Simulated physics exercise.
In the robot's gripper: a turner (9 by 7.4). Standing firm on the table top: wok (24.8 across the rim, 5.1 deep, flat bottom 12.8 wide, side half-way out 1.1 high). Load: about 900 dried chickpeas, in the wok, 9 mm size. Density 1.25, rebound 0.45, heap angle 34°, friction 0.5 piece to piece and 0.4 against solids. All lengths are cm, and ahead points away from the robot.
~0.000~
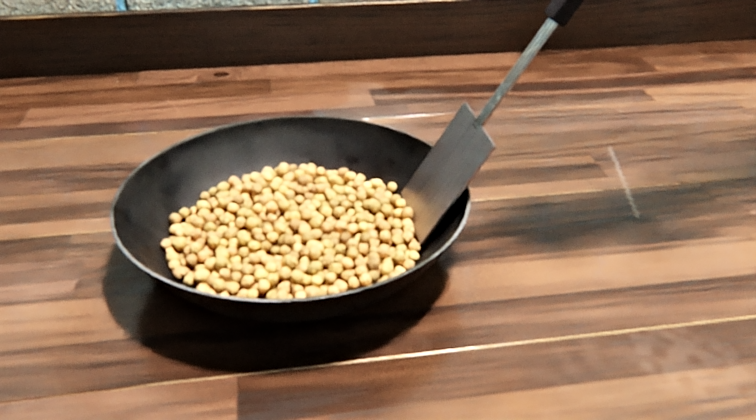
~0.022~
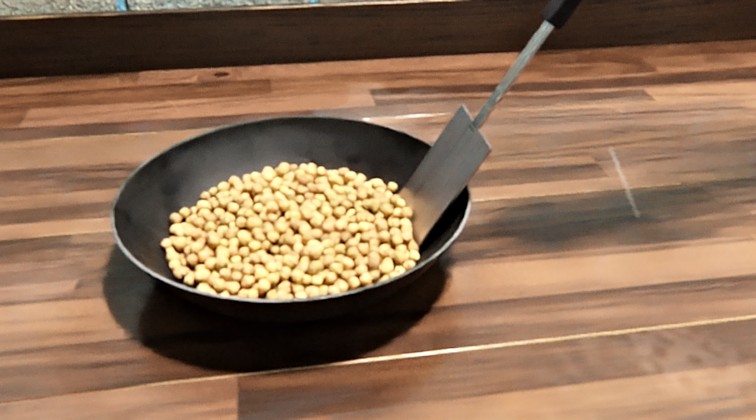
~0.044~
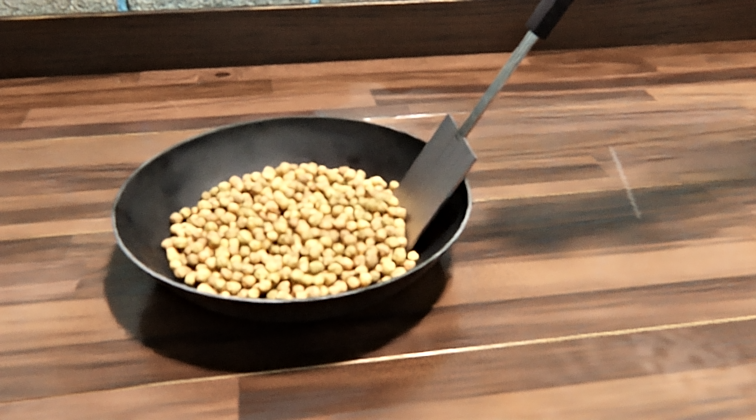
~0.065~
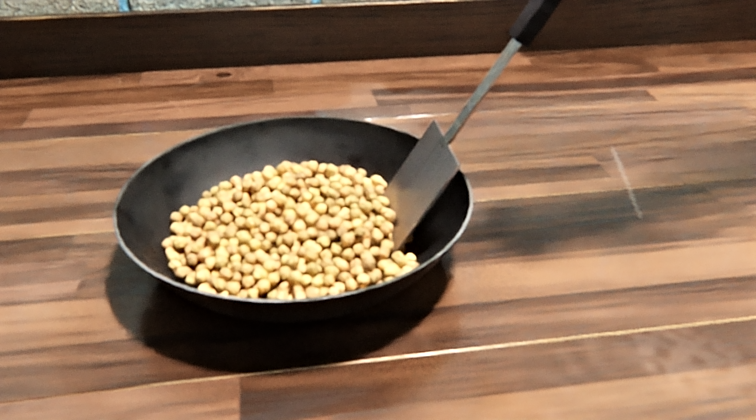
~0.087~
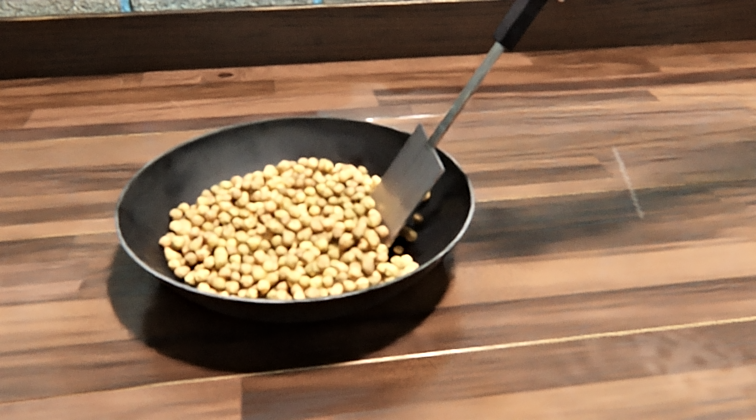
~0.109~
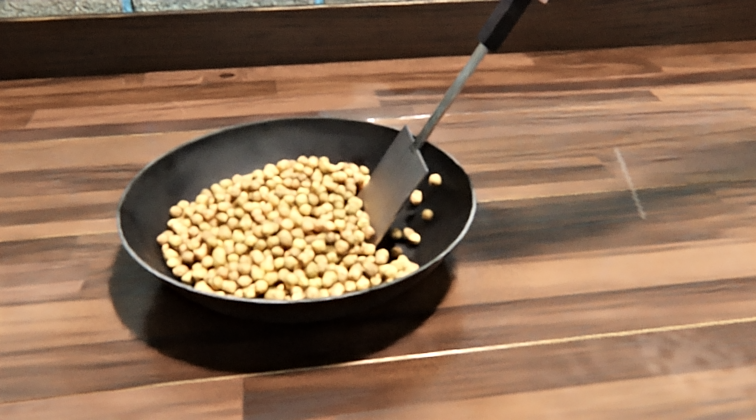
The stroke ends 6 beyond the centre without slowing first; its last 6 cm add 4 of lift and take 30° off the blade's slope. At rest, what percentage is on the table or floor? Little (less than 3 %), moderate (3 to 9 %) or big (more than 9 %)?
Share on the table or floor: Little (less than 3 %).
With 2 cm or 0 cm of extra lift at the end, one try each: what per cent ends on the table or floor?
About 0 and 0 per cent.
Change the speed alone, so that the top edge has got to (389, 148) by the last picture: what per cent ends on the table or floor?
About 5 per cent.
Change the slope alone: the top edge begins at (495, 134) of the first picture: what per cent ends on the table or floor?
About 0 per cent.
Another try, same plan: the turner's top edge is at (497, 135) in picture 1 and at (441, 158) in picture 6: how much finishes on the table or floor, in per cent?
Some 0 per cent.
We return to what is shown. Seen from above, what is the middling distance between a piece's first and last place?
About 2 cm.
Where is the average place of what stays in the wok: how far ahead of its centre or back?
Some 3.5 cm ahead.
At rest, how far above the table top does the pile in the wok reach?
Some 5.5 cm.
After 0.17 s, sloping 57°, highest piece 5 above the table; 900 in the wok.
After 0.23 s, sloping 42°, highest piece 5 above the table; 900 in the wok.
After 0.46 s, sloping 28°, highest piece 5 above the table; 897 in the wok, 2 on the table or floor, 1 on the blade or in flight.
After 1.51 s, sloping 28°, highest piece 5 above the table; 897 in the wok, 3 on the table or floor.
At rest, 897 in the wok, 3 on the table or floor. That is 0 % on the table or floor.
